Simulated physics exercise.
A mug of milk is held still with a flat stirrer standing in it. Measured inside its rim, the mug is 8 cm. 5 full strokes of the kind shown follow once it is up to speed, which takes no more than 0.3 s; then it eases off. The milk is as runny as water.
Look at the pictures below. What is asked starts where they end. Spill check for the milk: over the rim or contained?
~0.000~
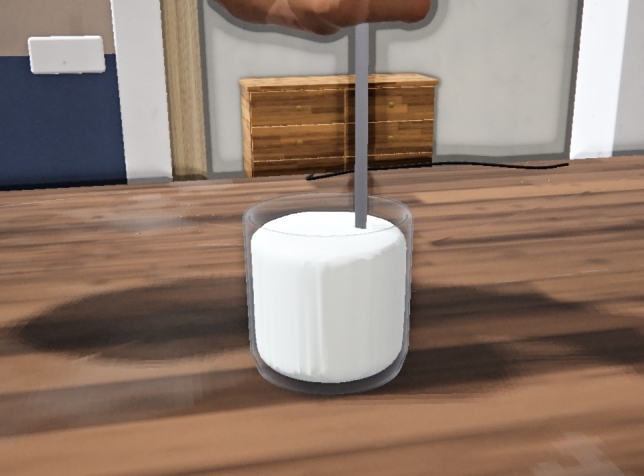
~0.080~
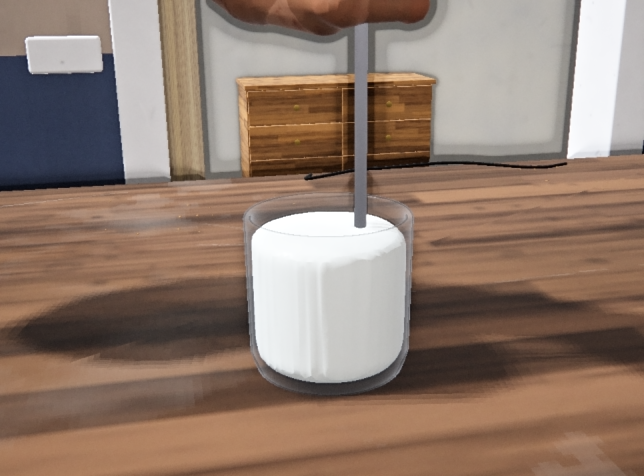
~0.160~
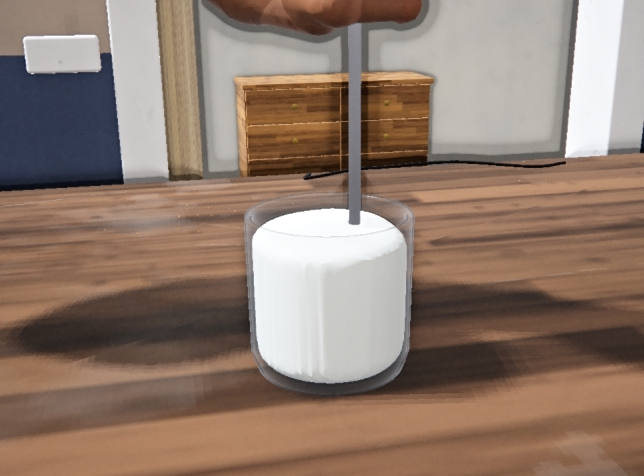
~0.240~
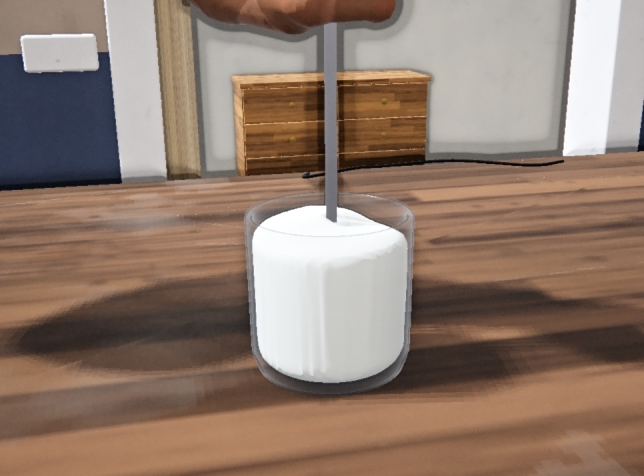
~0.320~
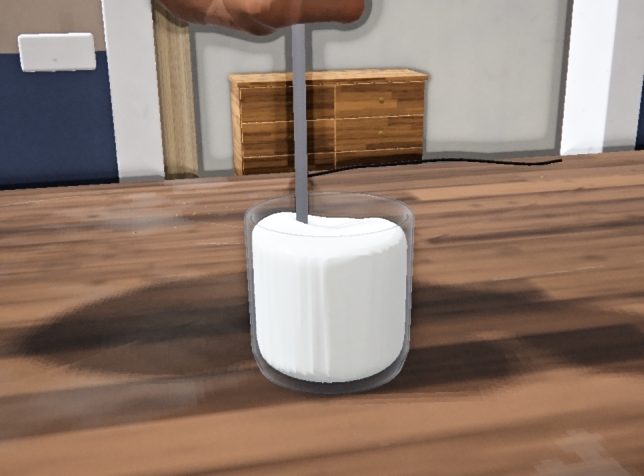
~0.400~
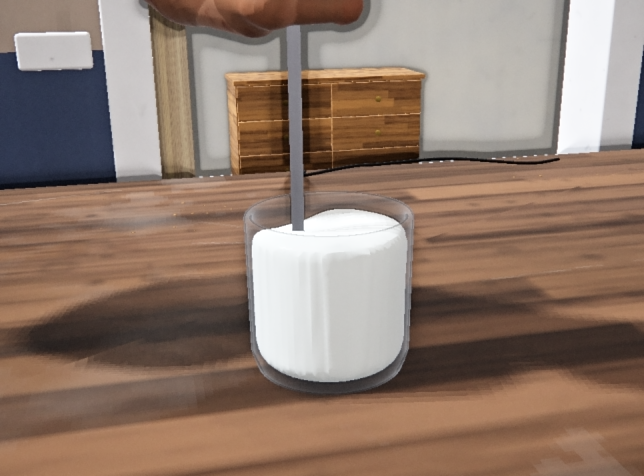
Contained.
By 0.97 s 0 ml is over the rim.
By 1.54 s 0 ml is over the rim.
By 2.12 s 0 ml is over the rim.
By 2.69 s 0 ml is over the rim.
At rest 0 ml is over the rim.
